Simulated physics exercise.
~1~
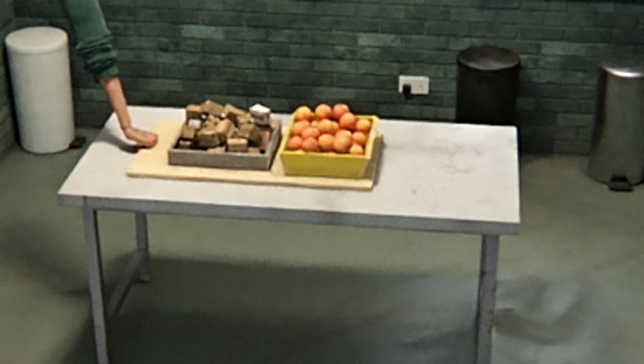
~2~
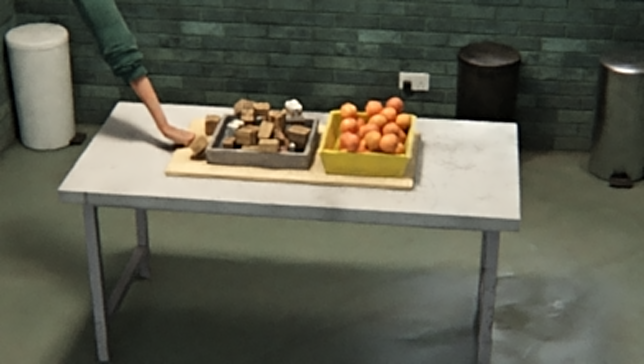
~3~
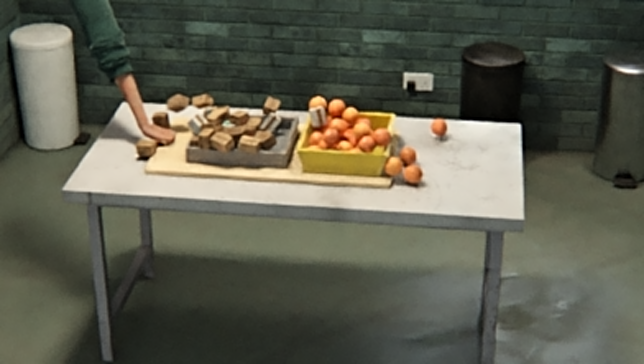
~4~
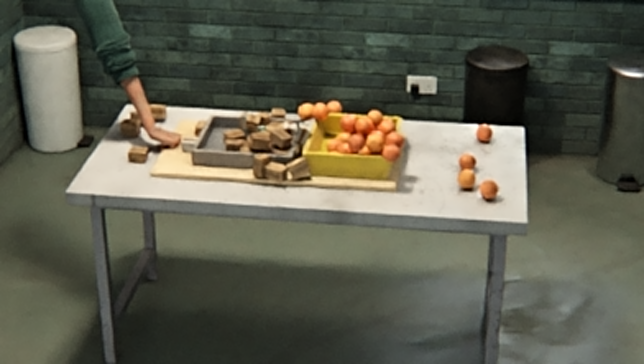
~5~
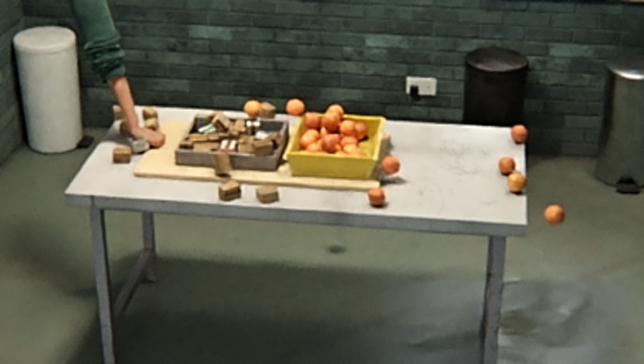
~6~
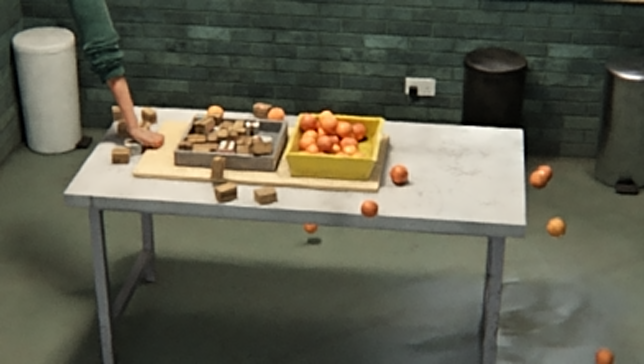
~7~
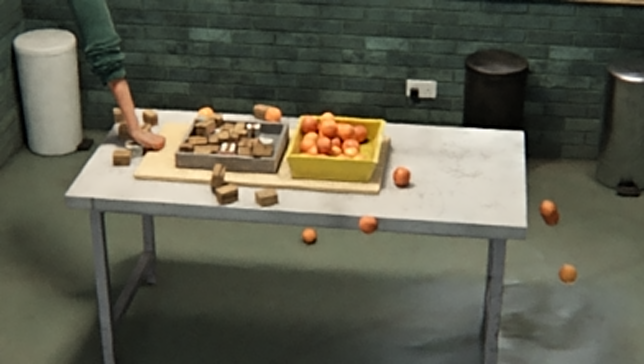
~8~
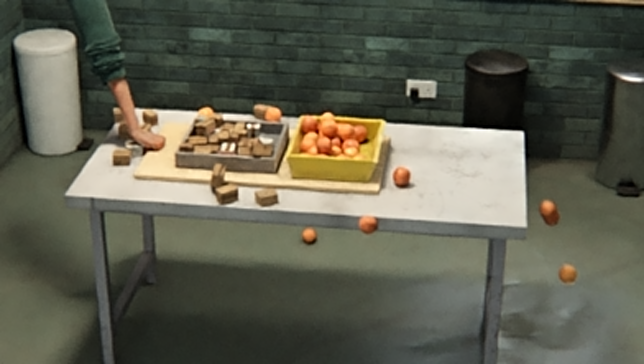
On a pale table, a hand jerks a board sideways, spilling parcels and oranges around it.
